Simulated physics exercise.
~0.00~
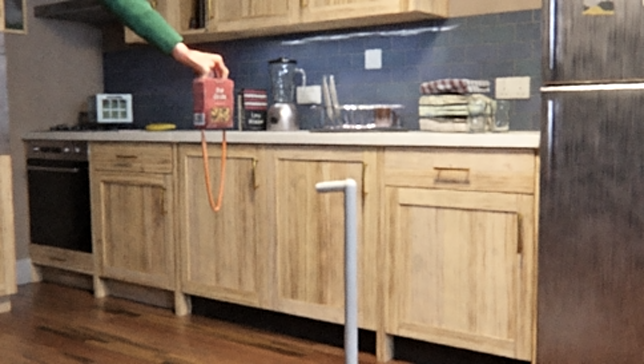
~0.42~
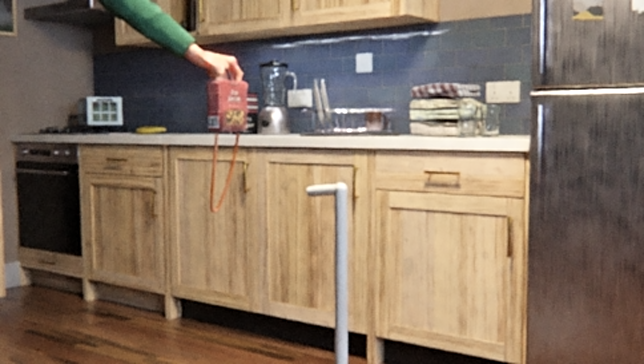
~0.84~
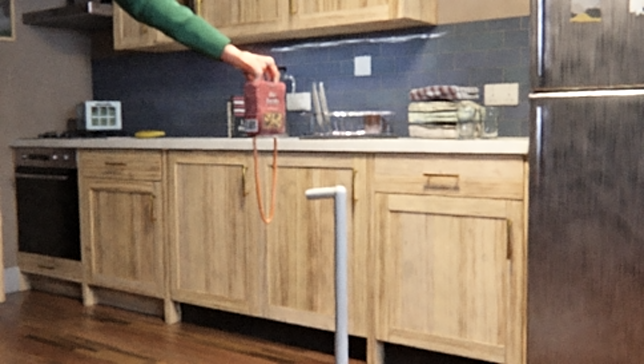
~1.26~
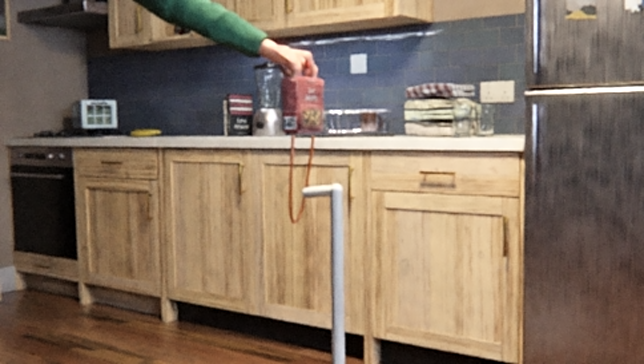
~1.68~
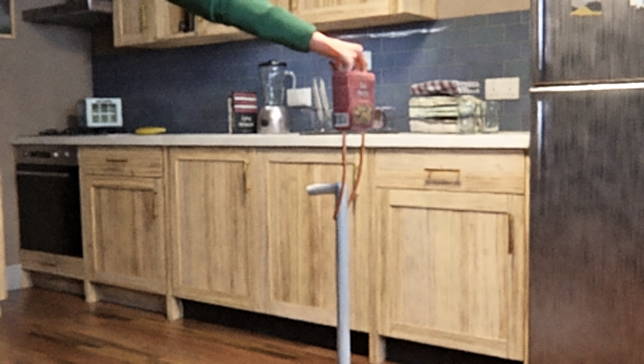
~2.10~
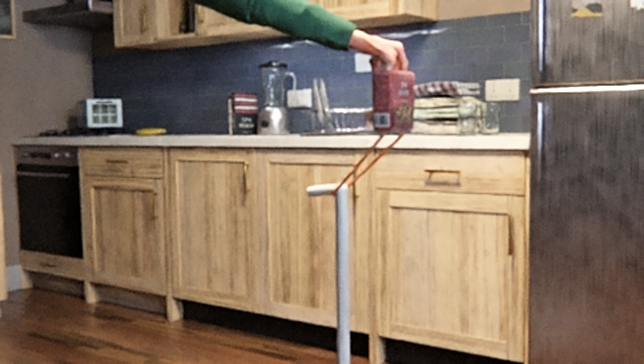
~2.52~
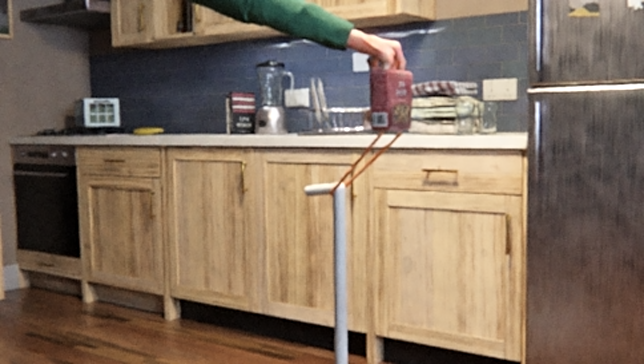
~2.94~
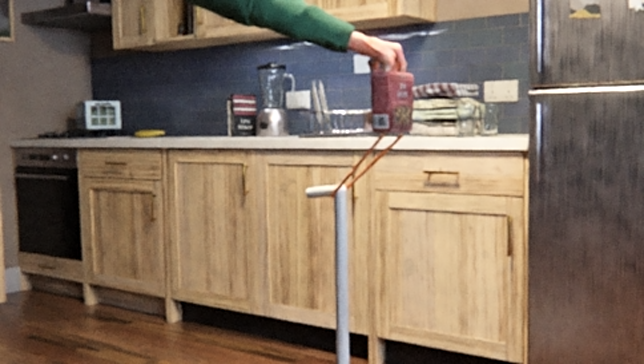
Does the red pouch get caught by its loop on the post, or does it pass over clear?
The red pouch gets caught, because its loop snags on the post and pulls tight, holding it back just past the post.
